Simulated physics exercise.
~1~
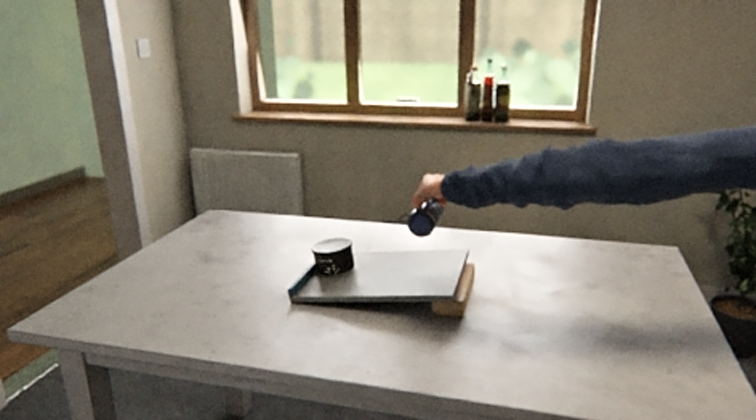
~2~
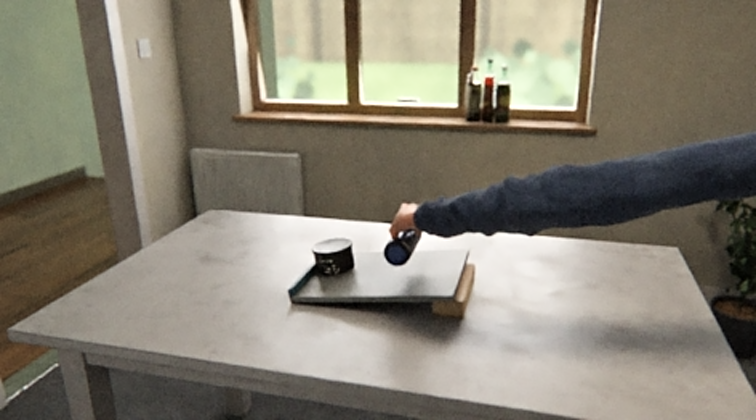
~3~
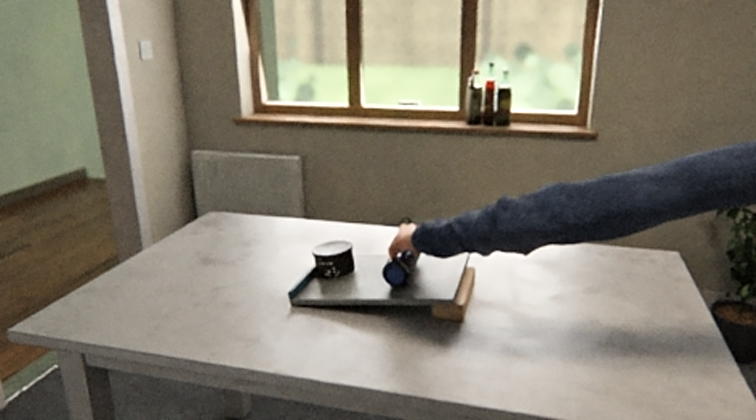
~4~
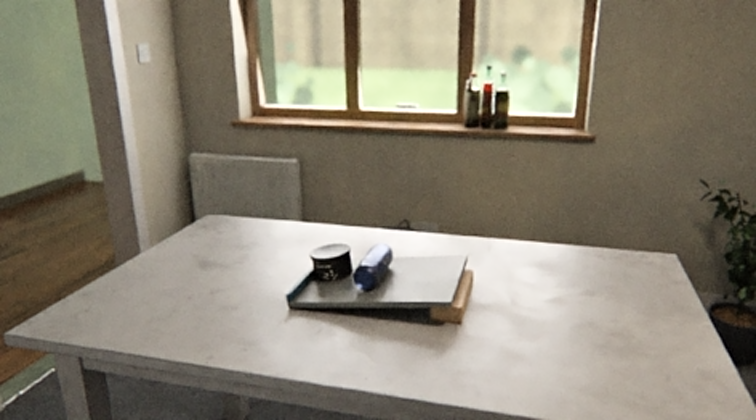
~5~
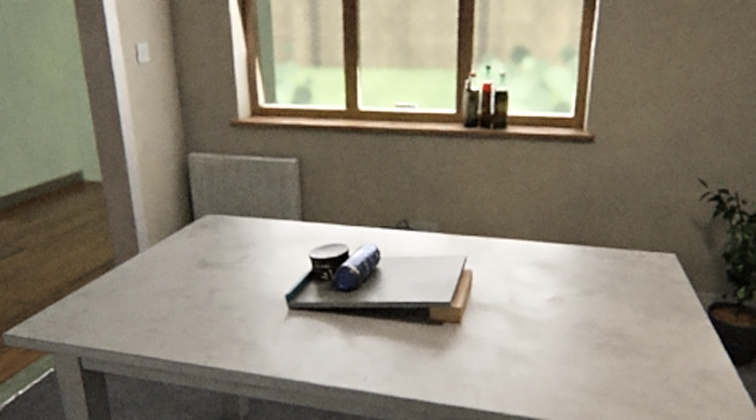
Blue can set on its side on a sloping board by a hand, then rolling down left to rest against a black tub.
